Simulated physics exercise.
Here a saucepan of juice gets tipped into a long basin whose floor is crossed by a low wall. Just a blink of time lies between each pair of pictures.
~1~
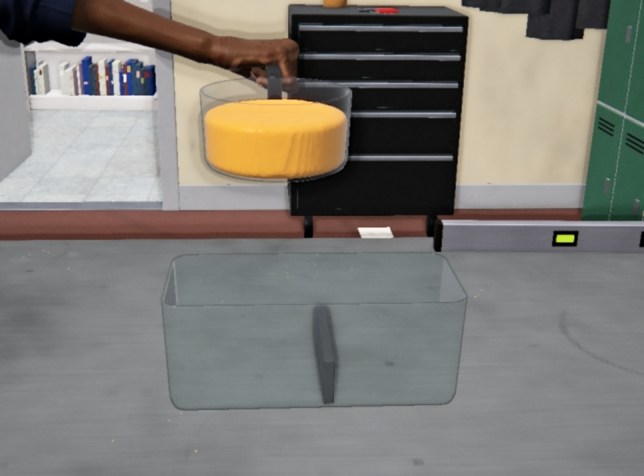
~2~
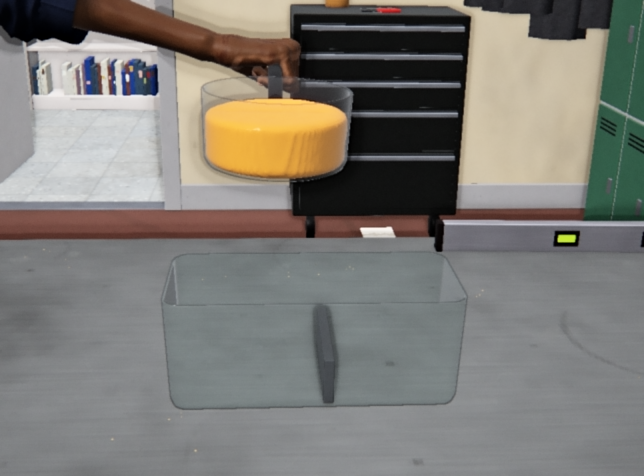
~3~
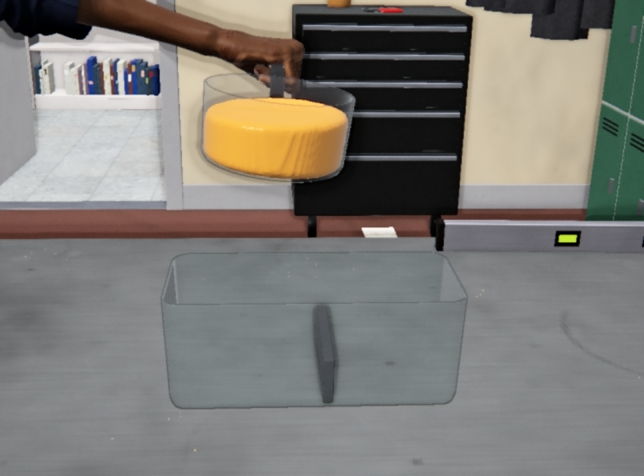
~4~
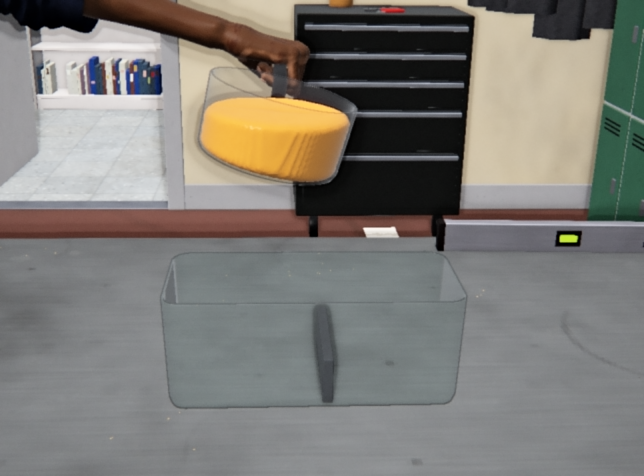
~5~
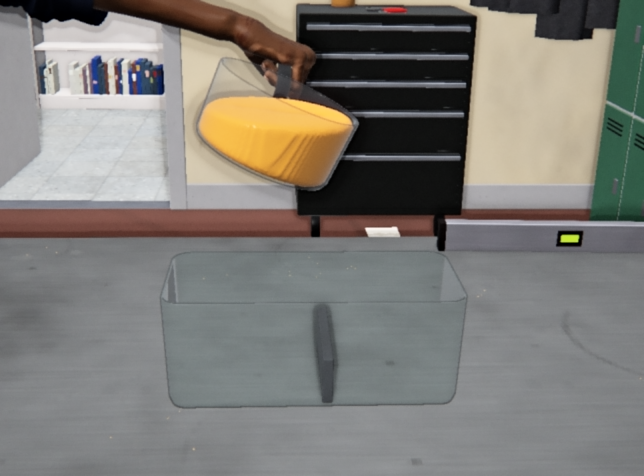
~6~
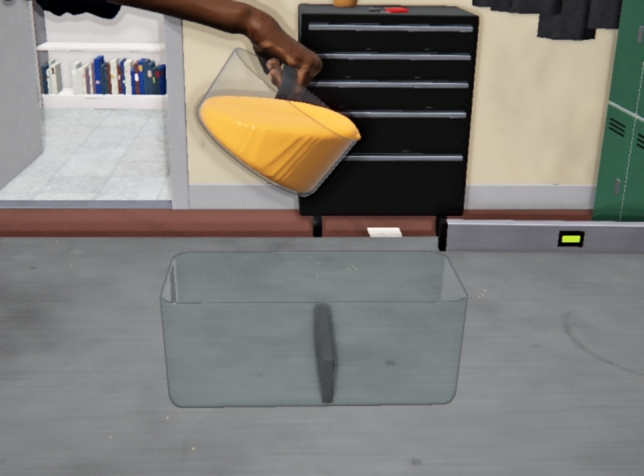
A hand holding a clear saucepan of orange juice above a long, see-through basin, steadily tilting it down to the right.
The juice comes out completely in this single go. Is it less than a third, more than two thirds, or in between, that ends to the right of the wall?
The share right of the wall is going to go past two thirds.
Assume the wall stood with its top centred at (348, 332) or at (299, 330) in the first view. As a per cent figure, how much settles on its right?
70 % then 85 %, approximately.
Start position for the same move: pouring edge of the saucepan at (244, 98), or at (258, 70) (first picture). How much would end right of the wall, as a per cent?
Roughly 10 per cent, then roughly 25 per cent.
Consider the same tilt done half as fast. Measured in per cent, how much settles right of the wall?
It comes to 90 per cent or so.
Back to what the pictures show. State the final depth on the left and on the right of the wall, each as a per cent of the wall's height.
Some 10 per cent left and 70 right.
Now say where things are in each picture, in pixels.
In the first picture, it leans 0°; its right rim is at (350, 93); the juice meets the walls at (206, 113) and (346, 113); the long basin's rim runs from (168, 280) to (455, 277); the wall's top is at (325, 334).
In the second picture, it leans 2°; its right rim is at (351, 94); the juice meets the walls at (205, 111) and (347, 114).
In the third picture, it leans 6°; its right rim is at (353, 100); the juice meets the walls at (206, 110) and (348, 115).
In the fourth picture, it leans 14°; its right rim is at (355, 110); the juice meets the walls at (206, 108) and (349, 117).
In the fifth picture, it leans 24°; its right rim is at (356, 123); the juice meets the walls at (205, 106) and (353, 119).
In the sixth picture, it leans 36°; its right rim is at (354, 139); the juice meets the walls at (202, 102) and (354, 130); 2 per cent is over the edge.
A moment on, the saucepan is tipped right over and 23 per cent is still to pour, 0 is left of the wall and 21 right of it.
Next, the saucepan is tipped right over and 5 per cent is still to pour, 4 is left of the wall and 71 right of it.
Then the saucepan is tipped right over and 1 per cent is still to pour, 9 is left of the wall and 75 right of it.
Later the saucepan is tipped right over and 0 per cent is still to pour, 13 is left of the wall and 80 right of it.
Finally, 16 per cent lies left of the wall, 78 right of it and 6 outside.
